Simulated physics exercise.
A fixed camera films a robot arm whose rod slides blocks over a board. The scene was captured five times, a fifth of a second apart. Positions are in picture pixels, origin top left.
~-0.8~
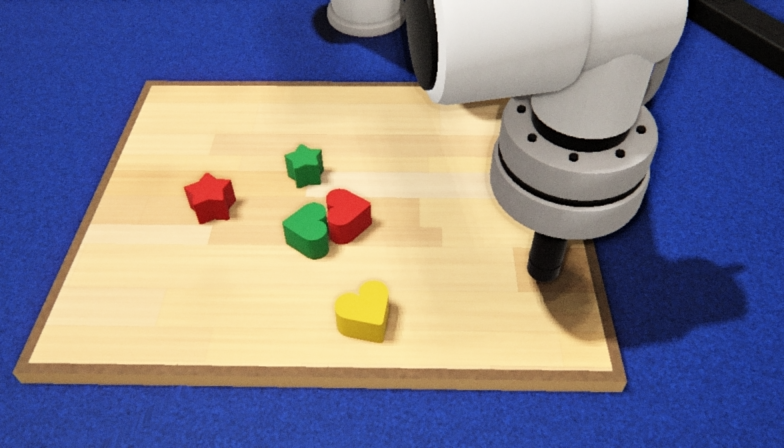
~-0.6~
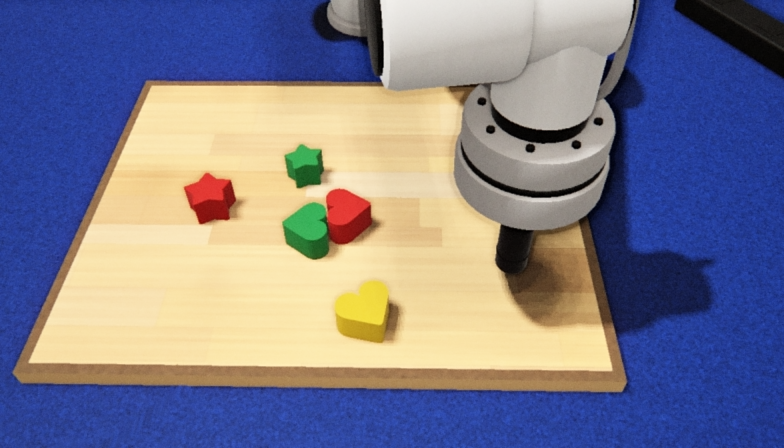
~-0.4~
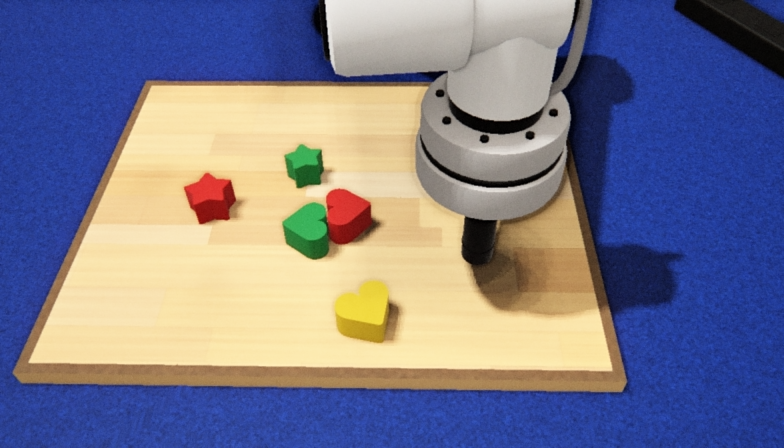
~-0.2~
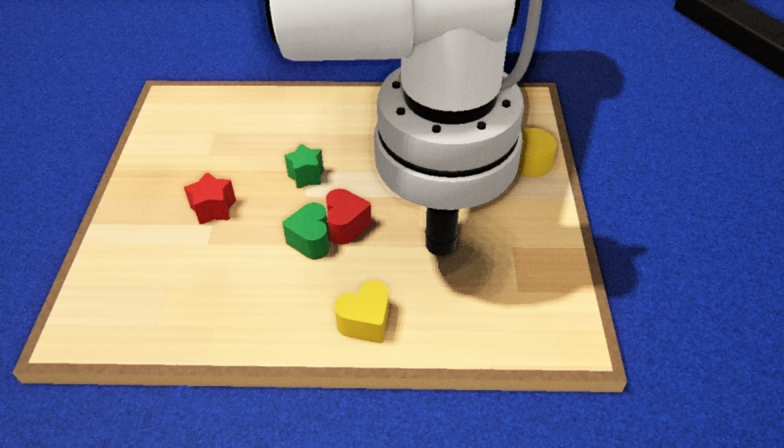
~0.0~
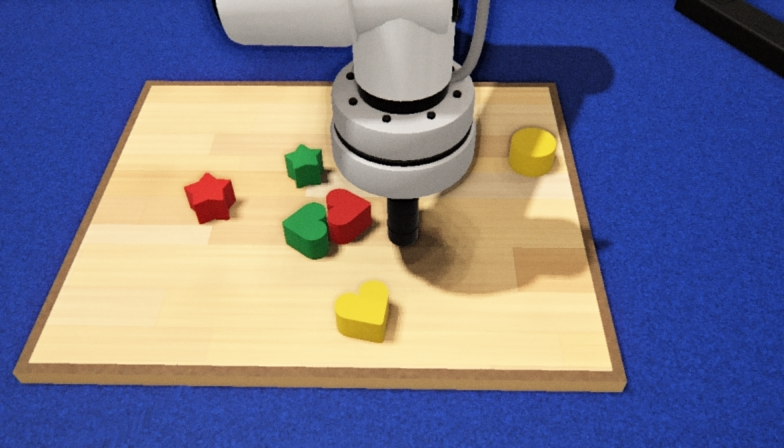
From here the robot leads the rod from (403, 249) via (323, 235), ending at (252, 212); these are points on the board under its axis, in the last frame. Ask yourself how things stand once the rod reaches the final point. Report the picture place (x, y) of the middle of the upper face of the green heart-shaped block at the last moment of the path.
Its top centre is at about (218, 216).
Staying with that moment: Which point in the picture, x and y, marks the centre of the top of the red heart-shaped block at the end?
Around (313, 187).
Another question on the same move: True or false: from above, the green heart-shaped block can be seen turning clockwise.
The statement is incorrect.
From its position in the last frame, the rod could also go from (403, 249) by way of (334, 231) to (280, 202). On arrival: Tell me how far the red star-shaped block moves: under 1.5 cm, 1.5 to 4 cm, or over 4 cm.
Under 1.5 cm.
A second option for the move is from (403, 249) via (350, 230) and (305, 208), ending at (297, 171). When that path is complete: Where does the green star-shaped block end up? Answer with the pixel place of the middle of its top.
The middle of the upper face of the green star-shaped block will lie at about (310, 134) in the picture.
The first path, step by step. One third of the way, rod at (346, 228); green heart-shaped block at (298, 218), turned 30° anticlockwise; red heart-shaped block at (331, 198), turned 15° clockwise.
Two thirds of the way, rod at (295, 216); green heart-shaped block at (253, 215), turned 60° anticlockwise; red heart-shaped block at (313, 187), turned 70° clockwise.
At the end, rod at (249, 200); red star-shaped block unmoved; green heart-shaped block at (218, 216), turned 120° anticlockwise; red heart-shaped block at (313, 187), turned 70° clockwise.
